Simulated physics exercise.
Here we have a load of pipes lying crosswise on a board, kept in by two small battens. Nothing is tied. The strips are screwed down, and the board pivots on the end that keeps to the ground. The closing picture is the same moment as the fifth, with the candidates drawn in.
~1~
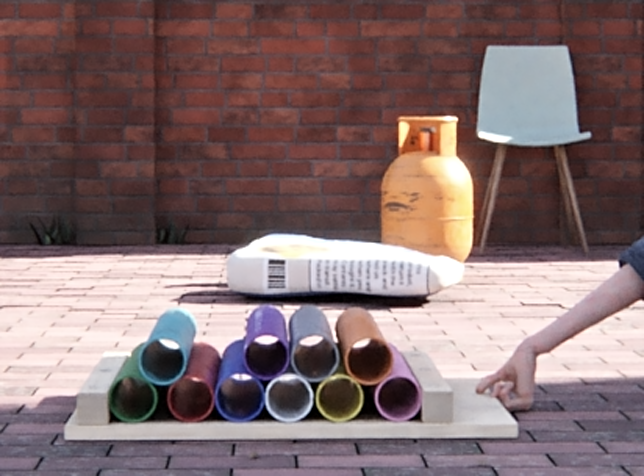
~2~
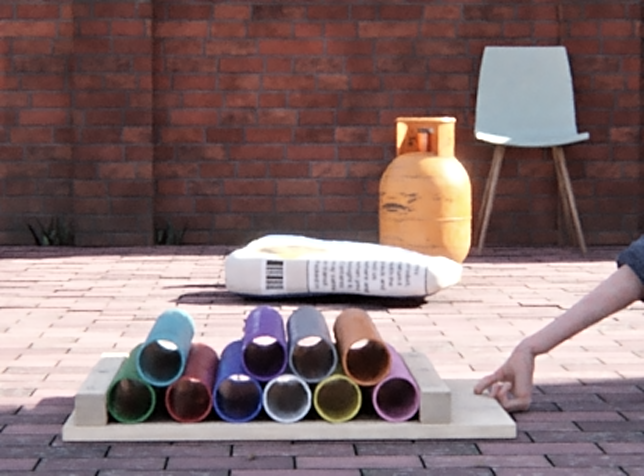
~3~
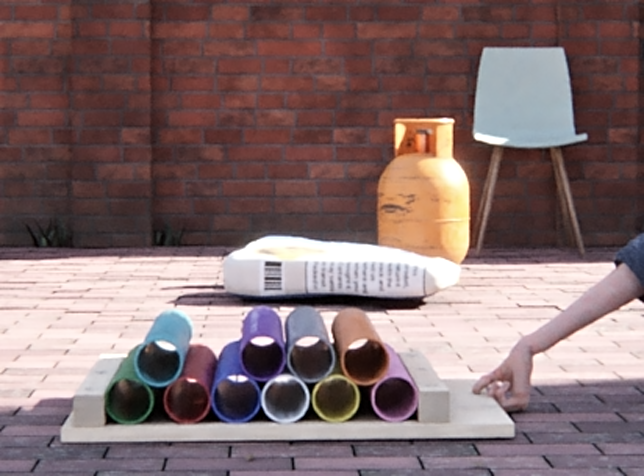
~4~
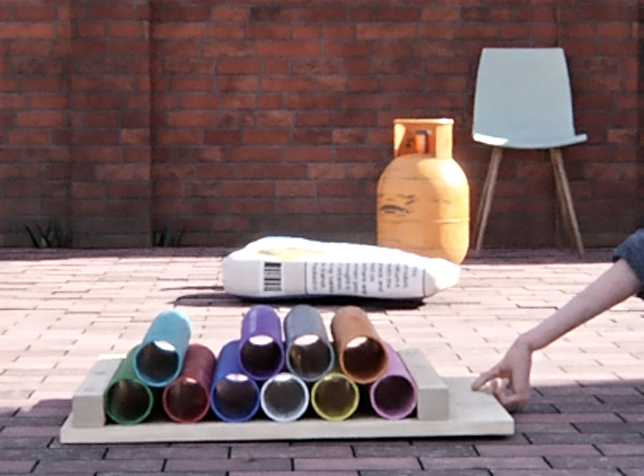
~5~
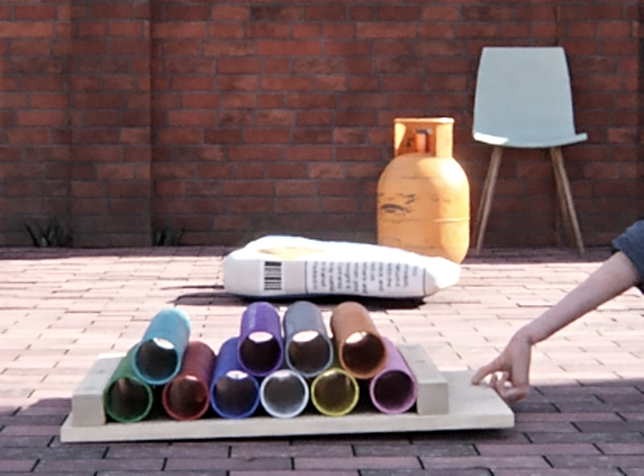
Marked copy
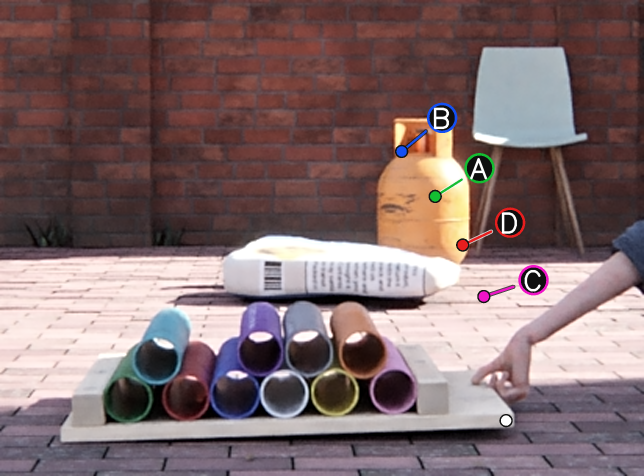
A pale wooden board loaded with colourful pipes lies on brick paving before a red brick wall, seen from the front, slightly above. Green, red, blue, white, yellow and pink pipes sit beneath turquoise, purple, grey and orange ones, with a white sack, orange gas cylinder and pale chair behind. As the view drifts very slightly, a hand at right raises the board's right end a little, the pipes keeping their arrangement.
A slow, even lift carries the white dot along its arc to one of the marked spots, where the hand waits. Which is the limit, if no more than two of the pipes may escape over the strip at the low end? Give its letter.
Mark D is as high as it can go.
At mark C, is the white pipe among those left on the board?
The white pipe: Yes.
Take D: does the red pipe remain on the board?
Yes.
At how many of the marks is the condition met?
The number is two.
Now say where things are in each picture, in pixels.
Blue pipe (240, 397); white pipe (289, 398); yellow pipe (340, 398), in the first frame.
Yellow pipe (338, 399); pink pipe (397, 398), in the second frame.
Board (287, 392); yellow pipe (336, 398); pink pipe (395, 398); green pipe (129, 400), in the third frame.
Board (286, 391); green pipe (128, 400); red pipe (187, 400), in the fourth frame.
Board (286, 388); green pipe (128, 398); red pipe (186, 397), in the fifth frame.
On the copy, A at (435, 196); B at (402, 152); C at (484, 296); D at (463, 245); the white dot at (506, 421).
On D. First, board at 16°.
Then, board at 25°.
Finally, board at 25°, none over the low batten.
By contrast, A four over the low batten (turquoise, grey, purple, orange); B four over the low batten (turquoise, grey, purple, orange); C none over the low batten.
